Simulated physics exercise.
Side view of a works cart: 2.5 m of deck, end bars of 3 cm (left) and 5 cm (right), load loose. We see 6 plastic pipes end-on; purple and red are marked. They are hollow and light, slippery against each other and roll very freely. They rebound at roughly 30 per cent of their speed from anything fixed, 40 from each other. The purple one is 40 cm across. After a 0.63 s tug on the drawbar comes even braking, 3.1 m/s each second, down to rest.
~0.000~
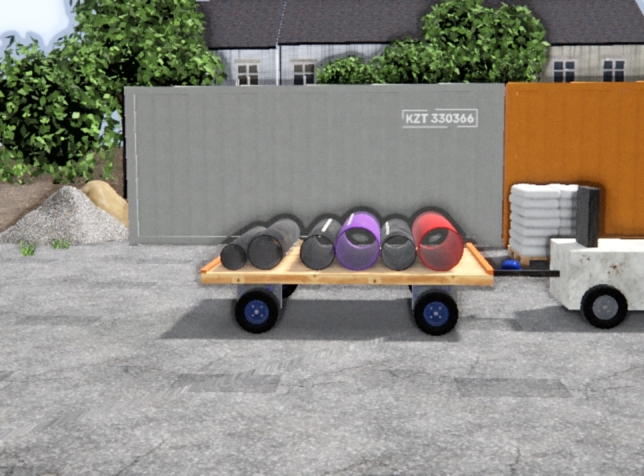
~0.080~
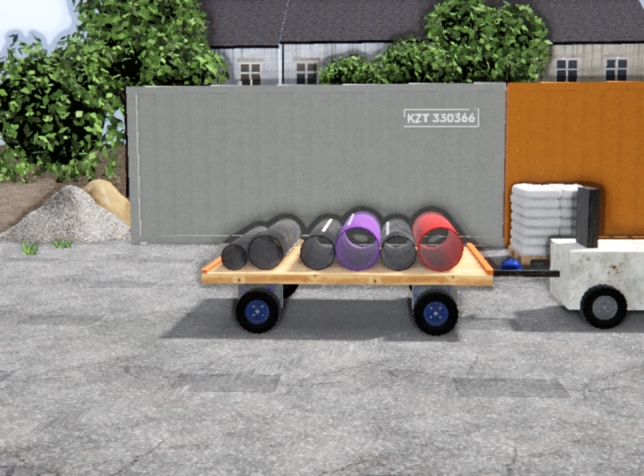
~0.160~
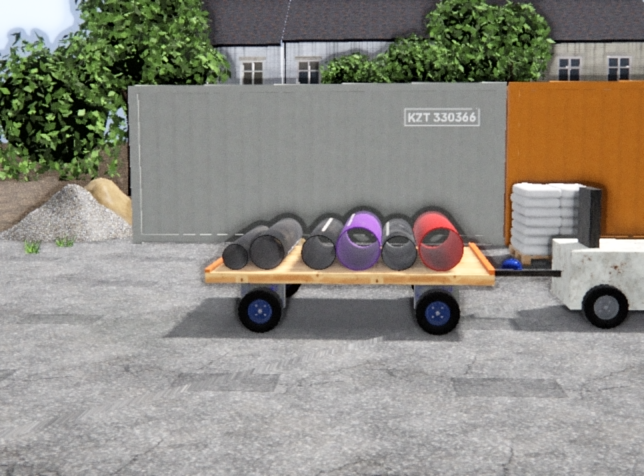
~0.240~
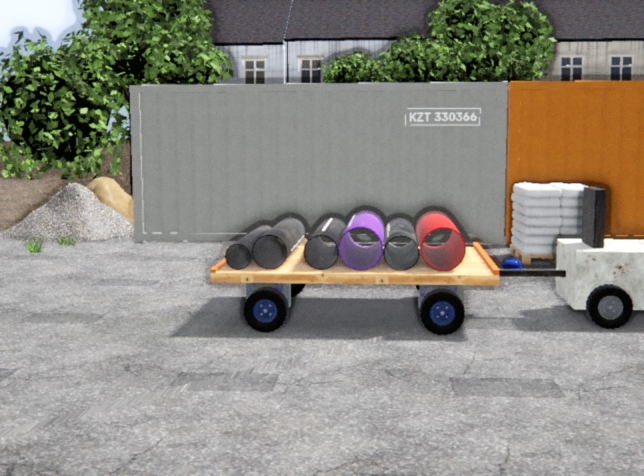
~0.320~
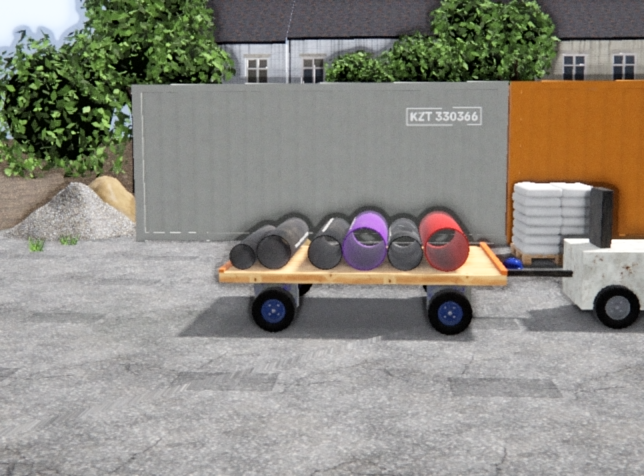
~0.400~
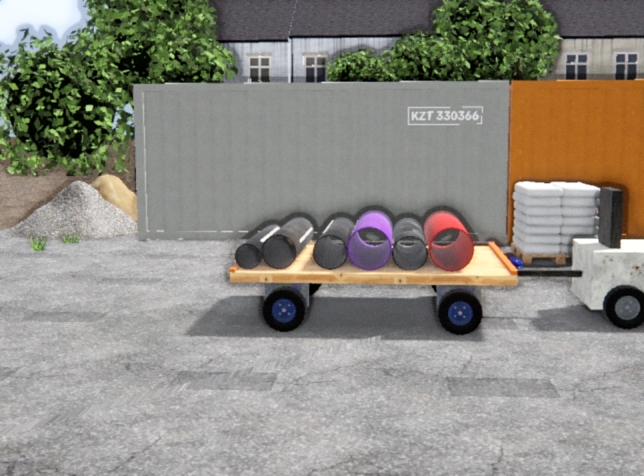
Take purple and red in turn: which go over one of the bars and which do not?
The purple one stays on the cart; the red one is kept aboard.
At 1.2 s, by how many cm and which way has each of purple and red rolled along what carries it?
Purple 65 left, red 70 left.
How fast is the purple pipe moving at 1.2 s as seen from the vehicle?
About 0.0 m/s.
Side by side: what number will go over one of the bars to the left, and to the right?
On the left 1, on the right 0.
Then, 1.2 s in, purple is on the deck, 65 cm from the left bar; red is on the deck, 105 cm from the right bar; 1 gone from the cart.
Then, 2.2 s in, purple is on the deck, 100 cm from the left bar, rolling right along the cart; red is on the deck, 70 cm from the right bar, rolling right along the cart; 1 gone from the cart.
Then, 3.5 s in, purple is on the deck, 105 cm from the right bar, rolling right along the cart; red is on the deck, 30 cm from the right bar, rolling right along the cart; 1 gone from the cart.
In the end (4.8 s), purple is on the deck, 85 cm from the right bar; red is on the deck, 15 cm from the right bar; 1 gone from the cart.
